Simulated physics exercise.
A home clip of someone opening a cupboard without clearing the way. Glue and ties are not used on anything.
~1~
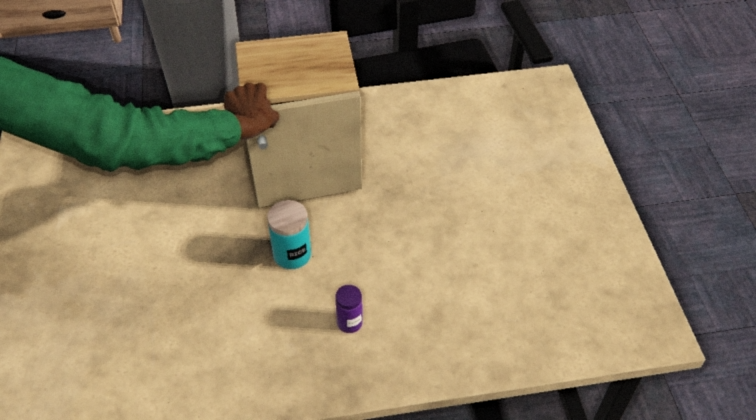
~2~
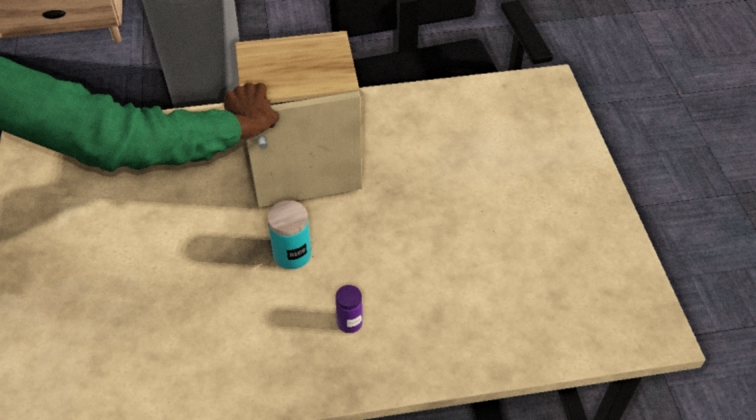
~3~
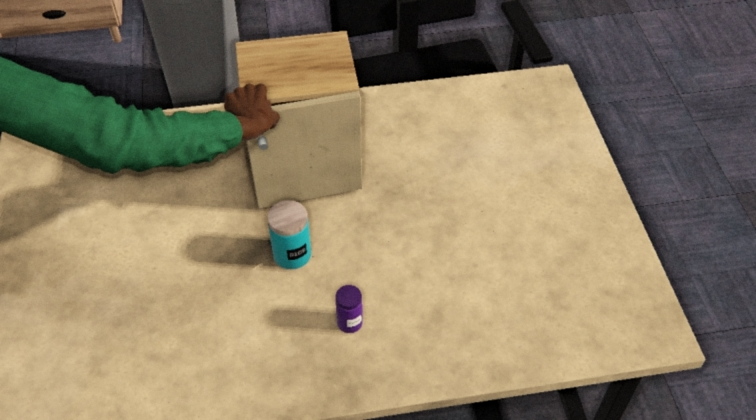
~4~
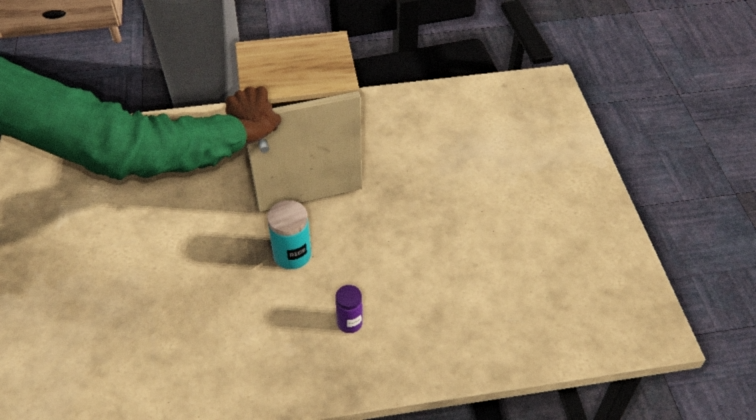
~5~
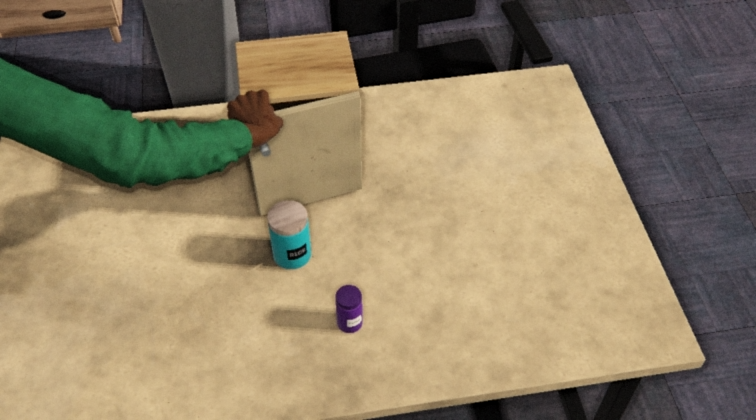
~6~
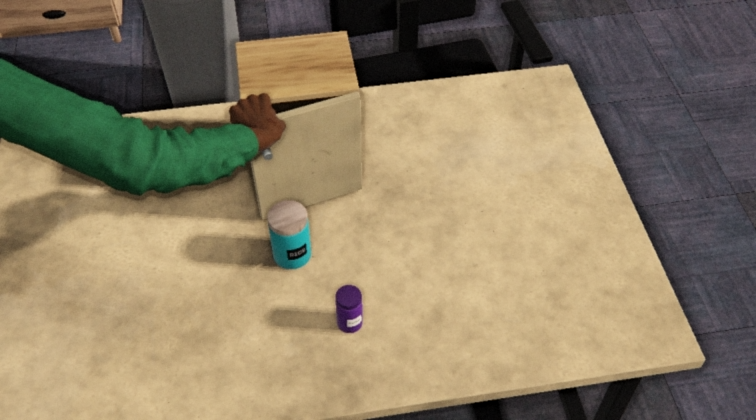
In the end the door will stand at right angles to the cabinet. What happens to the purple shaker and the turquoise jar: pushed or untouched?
Result: Purple shaker: Clear. Turquoise jar: In the way.
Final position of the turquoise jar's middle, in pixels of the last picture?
Resting spot: Approximately (354, 277).
Then, 1.46 s later than the last frame, door 56° open; purple shaker at rest near (349, 309); turquoise jar shifted about its own width near (329, 262).
When it is over, the purple shaker stays untouched, near (349, 310); the turquoise jar gets shoved, near (353, 277).
